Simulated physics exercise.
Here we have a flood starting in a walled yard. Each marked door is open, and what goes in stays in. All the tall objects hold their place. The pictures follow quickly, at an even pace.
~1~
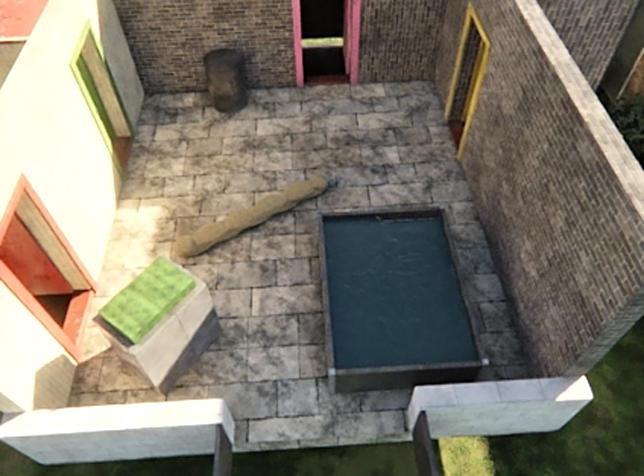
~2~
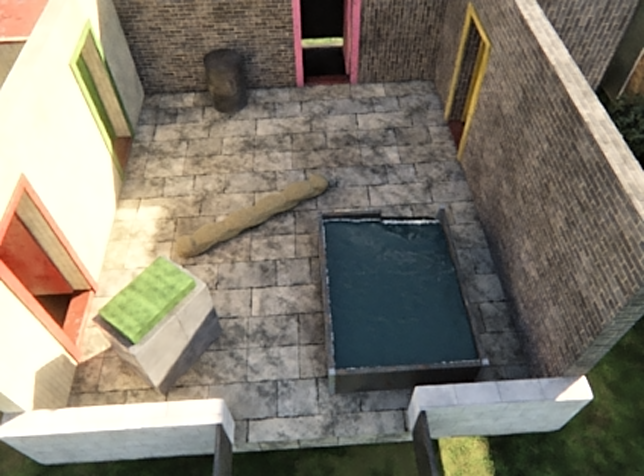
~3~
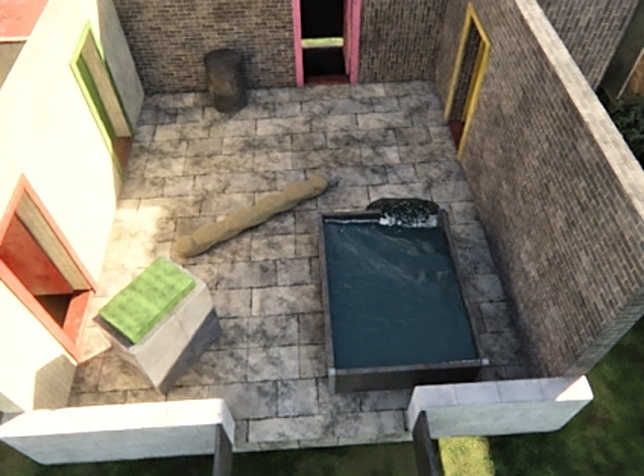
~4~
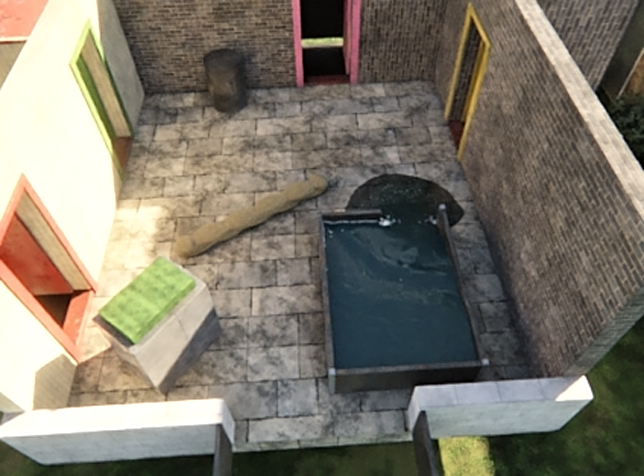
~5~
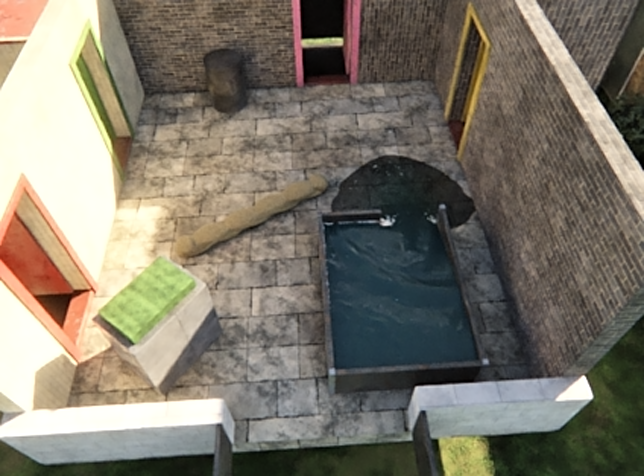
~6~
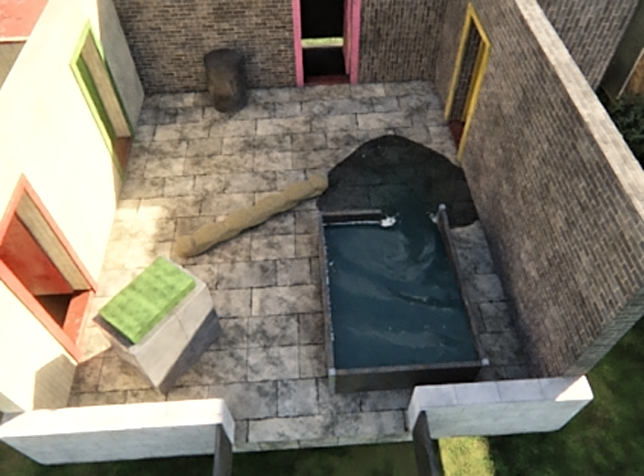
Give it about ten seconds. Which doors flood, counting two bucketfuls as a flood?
The pink door lets in a lot; the green door admits no more than that; the red door admits no more than that; the yellow door lets in a lot.
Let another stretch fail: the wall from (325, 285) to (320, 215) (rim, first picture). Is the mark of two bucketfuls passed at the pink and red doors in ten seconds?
In short: The pink one takes less; the red one takes more.
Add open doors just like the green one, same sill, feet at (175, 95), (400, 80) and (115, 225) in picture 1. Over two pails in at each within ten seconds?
In that order: Is under, is over, lets less in.
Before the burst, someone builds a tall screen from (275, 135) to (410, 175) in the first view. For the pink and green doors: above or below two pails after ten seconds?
In short: The pink door holds; the green door lets less in.
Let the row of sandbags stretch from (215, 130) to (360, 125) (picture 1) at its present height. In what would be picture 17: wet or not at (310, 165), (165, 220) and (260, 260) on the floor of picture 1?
In that order: Under water, clear, no water.
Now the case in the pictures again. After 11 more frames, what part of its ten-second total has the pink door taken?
I make it 5 per cent.
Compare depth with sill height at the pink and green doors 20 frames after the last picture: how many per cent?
About 290 and 0 per cent.
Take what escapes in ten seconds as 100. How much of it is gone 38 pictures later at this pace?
I make it 70 per cent.
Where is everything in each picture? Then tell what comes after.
The open tank at (393, 284) is whole and still, in the first picture.
The front is at a hidden place, out from the gap on the open tank's far side, in the second picture.
Water pours out on the open tank's far side and has run to (376, 205), in the third picture.
Water pours out on the open tank's far side and has run to (383, 180), in the fourth picture.
The front is at (405, 160), out from the gap on the open tank's far side, in the fifth picture.
The front is at (396, 139), out from the gap on the open tank's far side, in the sixth picture.
A moment on, water covers 25 % of the floor; the pink door not reached, the green door not reached, the red door not reached, the yellow door wet at the sill, nothing in.
Next, water covers 30 % of the floor; the pink door under two buckets in, the green door not reached, the red door not reached, the yellow door under two buckets in.
Then, water covers 35 % of the floor; the pink door over two buckets in, the green door not reached, the red door not reached, the yellow door over two buckets in.
Later, water covers 55 % of the floor; the pink door far over two buckets in, the green door wet at the sill, nothing in, the red door not reached, the yellow door over two buckets in.
In the end, water covers 75 % of the floor; the pink door far over two buckets in, the green door wet at the sill, nothing in, the red door wet at the sill, nothing in, the yellow door far over two buckets in.
